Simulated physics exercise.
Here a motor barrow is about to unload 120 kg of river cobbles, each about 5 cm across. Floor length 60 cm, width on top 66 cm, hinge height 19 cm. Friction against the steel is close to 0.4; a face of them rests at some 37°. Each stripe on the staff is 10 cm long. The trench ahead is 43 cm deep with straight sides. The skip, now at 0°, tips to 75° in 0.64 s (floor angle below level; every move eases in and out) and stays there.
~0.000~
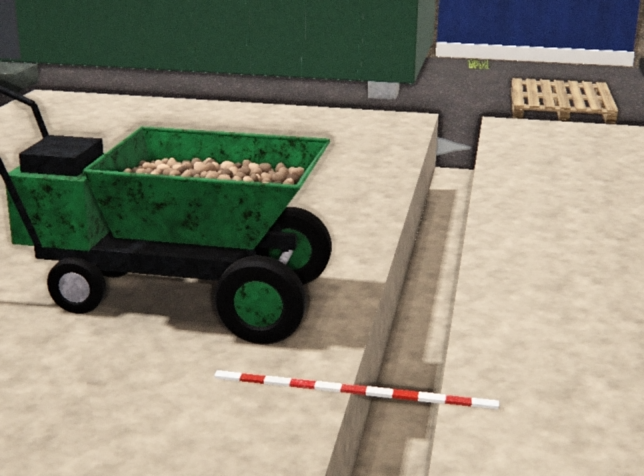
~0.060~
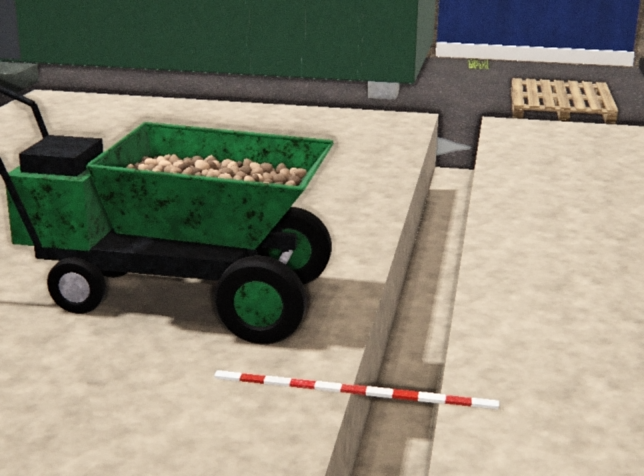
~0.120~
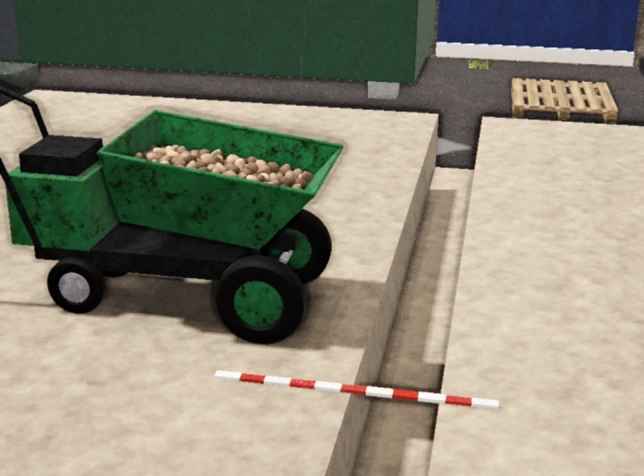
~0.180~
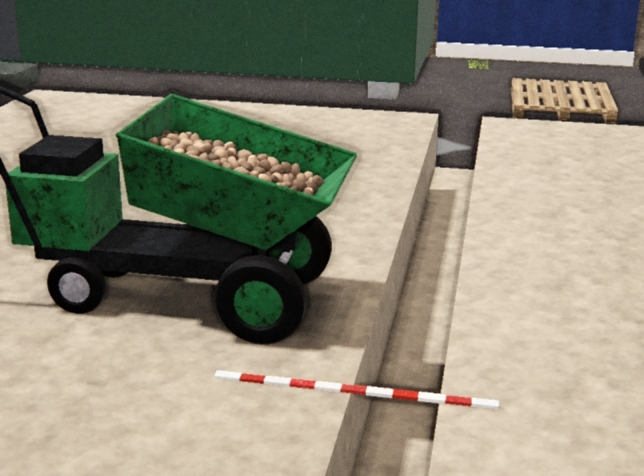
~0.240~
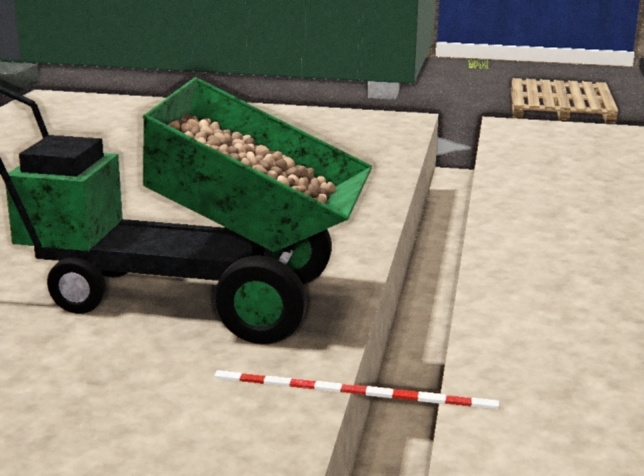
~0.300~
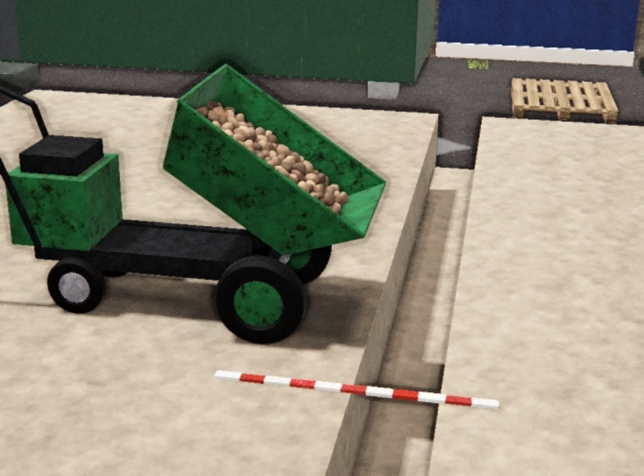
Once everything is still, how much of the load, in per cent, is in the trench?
Close to 53 in a hundred.
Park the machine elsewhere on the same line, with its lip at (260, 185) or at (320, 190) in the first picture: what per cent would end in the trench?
First some 90, then 35 per cent.
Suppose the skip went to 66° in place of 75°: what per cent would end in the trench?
In that case some 50 per cent.
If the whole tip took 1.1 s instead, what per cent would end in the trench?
In that case some 70 per cent.
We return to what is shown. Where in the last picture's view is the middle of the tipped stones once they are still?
Around (441, 386).
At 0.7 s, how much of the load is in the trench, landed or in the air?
About 15 per cent by then.
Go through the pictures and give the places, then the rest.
The first picture shows lip at (299, 188), floor tilted 0°, highest stones at (213, 169).
The second picture shows lip at (303, 190), floor tilted 2°, highest stones at (206, 166); the stones move at 0.4 m/s on average.
The third picture shows lip at (315, 195), floor tilted 7°, highest stones at (178, 156); the stones move at 0.8 m/s on average.
The fourth picture shows lip at (330, 204), floor tilted 14°, highest stones at (179, 142); the stones move at 1.2 m/s on average.
The fifth picture shows lip at (348, 218), floor tilted 24°, highest stones at (194, 127); the stones move at 1.4 m/s on average.
In the sixth picture, the skip is at 34°, its lip at (364, 237); the top of the load is at (216, 112); the stones move at 1.5 m/s on average.
After 0.5 s the floor is at 63°; 100 % in the skip; the foremost stones are at (369, 251).
After 0.7 s the floor is at 75°; 75 % in the skip, 17 % in the trench, 8 % past the trench; the foremost stones are at (476, 323).
After 1.1 s the floor is at 75°; 13 % in the skip, 39 % in the trench, 48 % past the trench; the foremost stones are past the picture's edge.
After 3.0 s the floor is at 75°; 0 % in the skip, 53 % in the trench, 47 % past the trench; the foremost stones are past the picture's edge.
